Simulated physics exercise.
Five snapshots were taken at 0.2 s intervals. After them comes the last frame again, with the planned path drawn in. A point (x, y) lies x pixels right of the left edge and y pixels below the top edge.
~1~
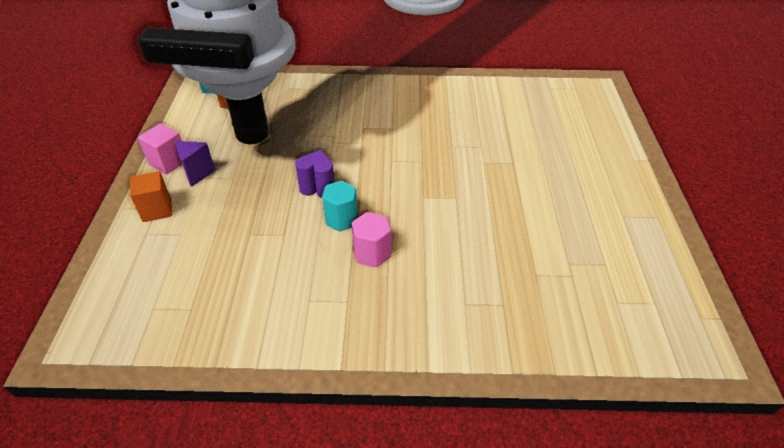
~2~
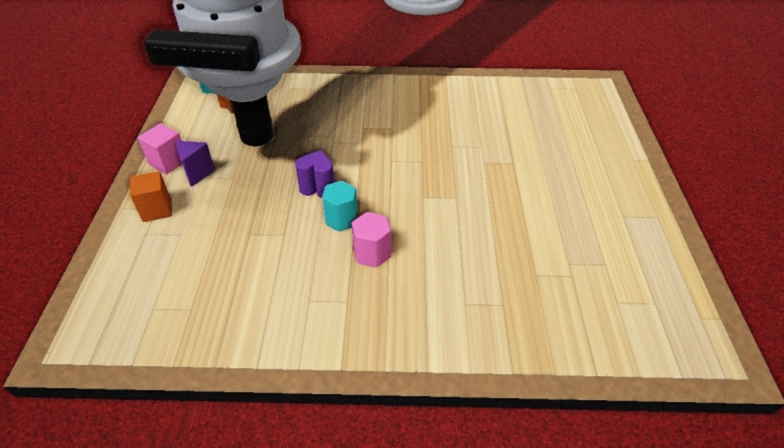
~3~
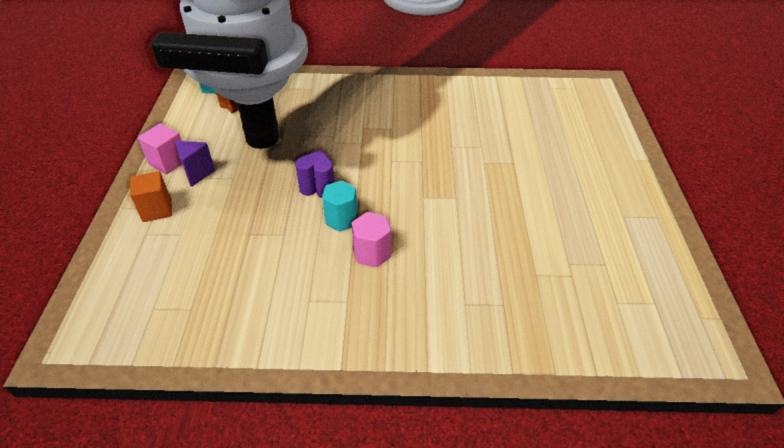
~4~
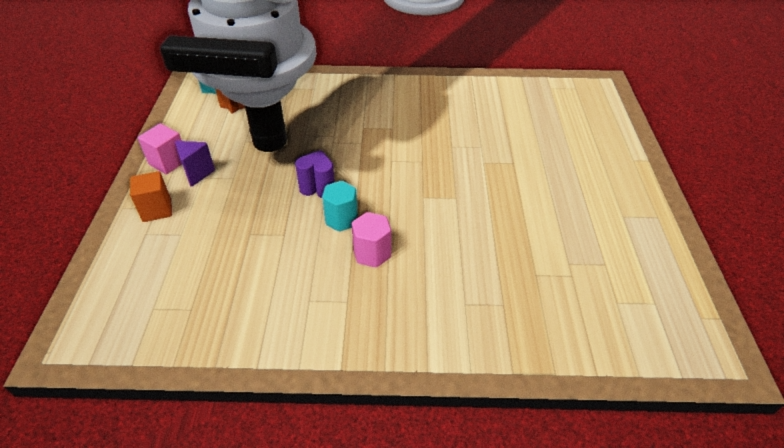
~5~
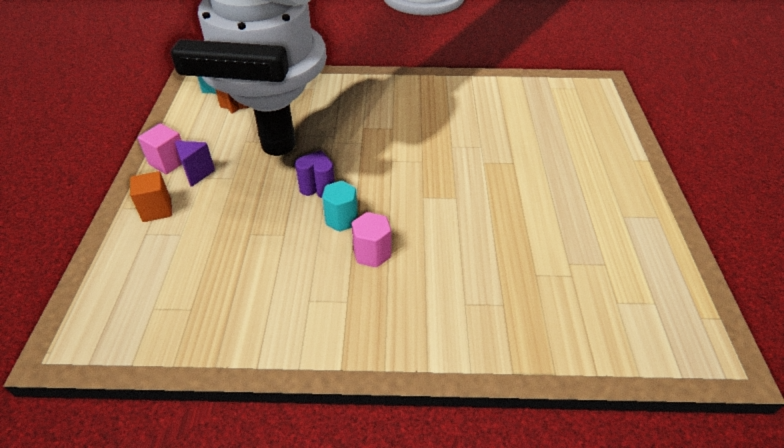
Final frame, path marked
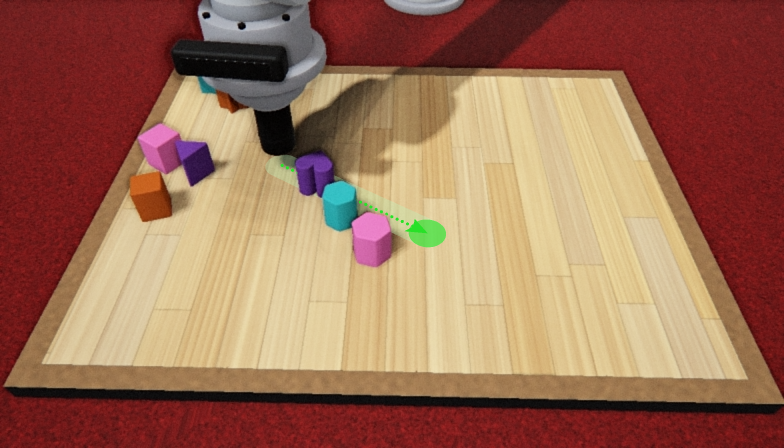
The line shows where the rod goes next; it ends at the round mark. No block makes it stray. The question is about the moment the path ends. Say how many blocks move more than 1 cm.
Answer: Three or more.
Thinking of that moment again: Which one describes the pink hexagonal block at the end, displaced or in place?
The result: It moves.
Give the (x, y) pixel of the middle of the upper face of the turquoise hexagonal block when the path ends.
My best guess is (358, 213).
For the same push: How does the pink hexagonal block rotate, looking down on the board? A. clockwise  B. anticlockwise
B (anticlockwise)
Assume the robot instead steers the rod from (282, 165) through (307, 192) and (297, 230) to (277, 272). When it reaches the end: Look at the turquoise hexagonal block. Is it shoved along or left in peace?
It gets pushed out of place.
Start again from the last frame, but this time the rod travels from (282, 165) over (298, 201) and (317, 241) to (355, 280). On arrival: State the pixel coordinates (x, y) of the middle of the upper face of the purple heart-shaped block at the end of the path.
Its top face will be centred at roughly (329, 172).
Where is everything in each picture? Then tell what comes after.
The first picture shows rod's lower end at (253, 135); purple triangular block at (188, 147); purple heart-shaped block at (315, 161); turquoise hexagonal block at (339, 192); pink hexagonal block at (371, 225).
The second picture shows rod at (257, 137); blocks still.
The third picture shows rod at (263, 140); blocks still.
The fourth picture shows rod at (270, 143); blocks still.
The fifth picture shows rod at (279, 146); purple triangular block at (188, 147); purple heart-shaped block at (315, 161); turquoise hexagonal block at (339, 192); pink hexagonal block at (371, 225).
Drawn move, from (282, 165) directly to (427, 233).
The first path, step by step. One third of the way, rod at (326, 168); purple heart-shaped block at (345, 176); turquoise hexagonal block at (345, 196), turned 35° clockwise.
Two thirds of the way, rod at (376, 190); purple heart-shaped block at (394, 203), turned 15° clockwise; turquoise hexagonal block at (358, 213); pink hexagonal block at (374, 237), turned 20° anticlockwise.
At the end, rod at (429, 214); purple triangular block still; purple heart-shaped block at (428, 231), turned 45° clockwise; turquoise hexagonal block at (358, 213), turned 120° clockwise; pink hexagonal block at (374, 237), turned 20° anticlockwise.
